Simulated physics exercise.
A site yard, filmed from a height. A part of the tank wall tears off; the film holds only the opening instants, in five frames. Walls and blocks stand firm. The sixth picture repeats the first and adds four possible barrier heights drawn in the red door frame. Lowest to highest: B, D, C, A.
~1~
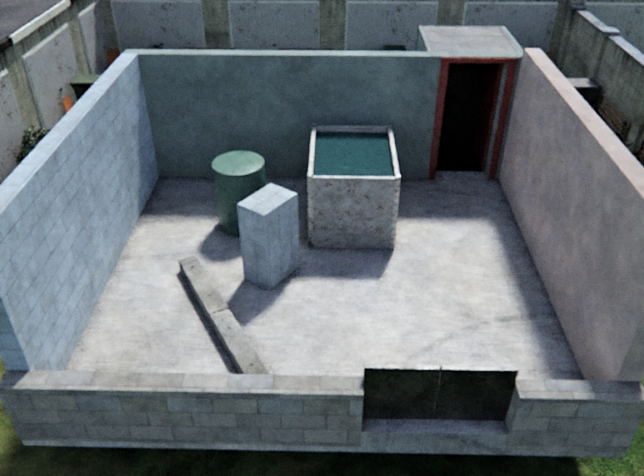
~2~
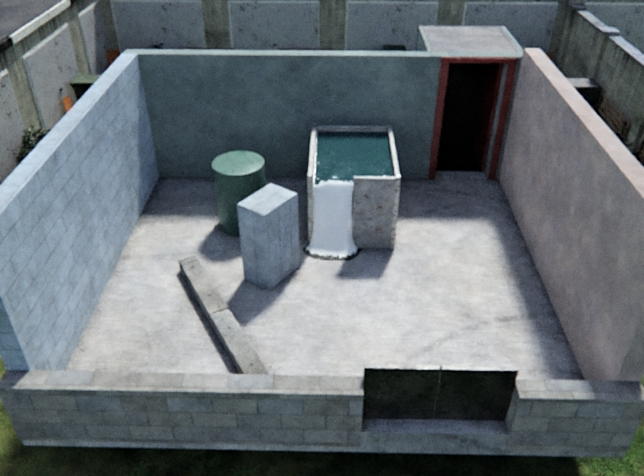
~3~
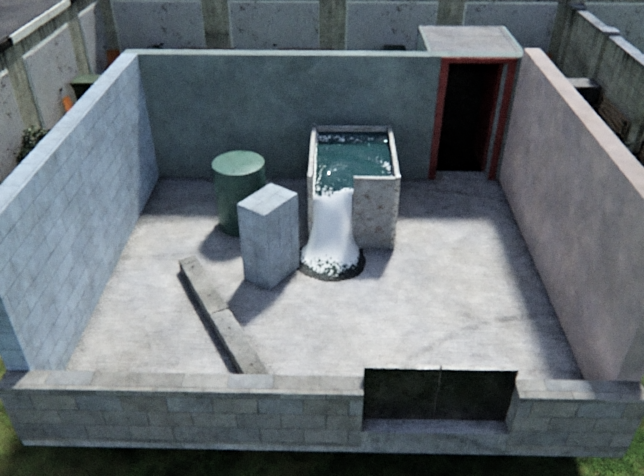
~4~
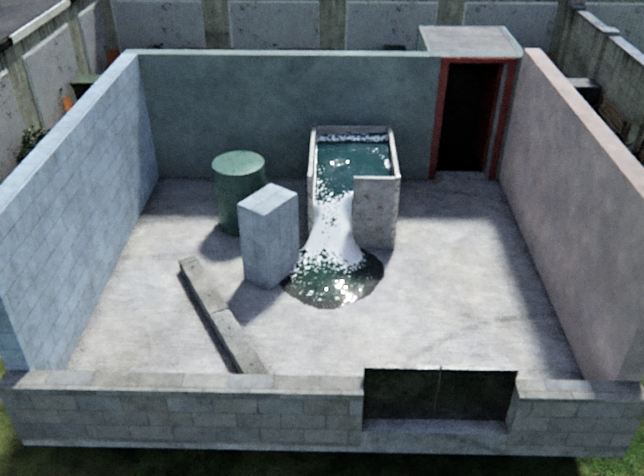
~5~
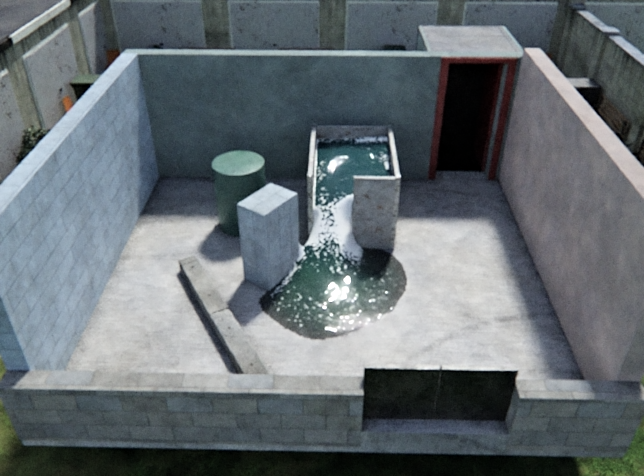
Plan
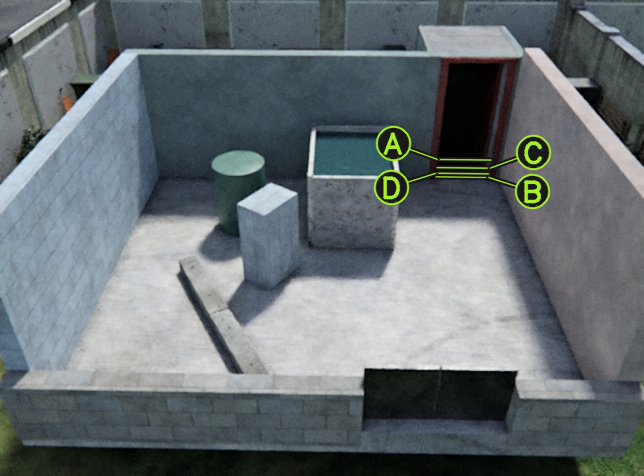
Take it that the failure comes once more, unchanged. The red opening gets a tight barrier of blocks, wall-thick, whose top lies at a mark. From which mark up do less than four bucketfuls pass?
Use line D.
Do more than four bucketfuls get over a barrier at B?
Yes, it does.
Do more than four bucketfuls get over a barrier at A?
No.
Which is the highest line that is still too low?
Here it is line B.
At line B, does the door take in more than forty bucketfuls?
No, less.
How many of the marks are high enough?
Three of them.
On the marked copy, A at (464, 159); B at (461, 177); C at (463, 167); D at (462, 173); from the bottom up B, D, C, A.
If A is chosen, nothing gets over.
If B is chosen, about 13 bucketfuls get in.
If C is chosen, nothing gets over.
If D is chosen, a splash gets over, under a bucket.
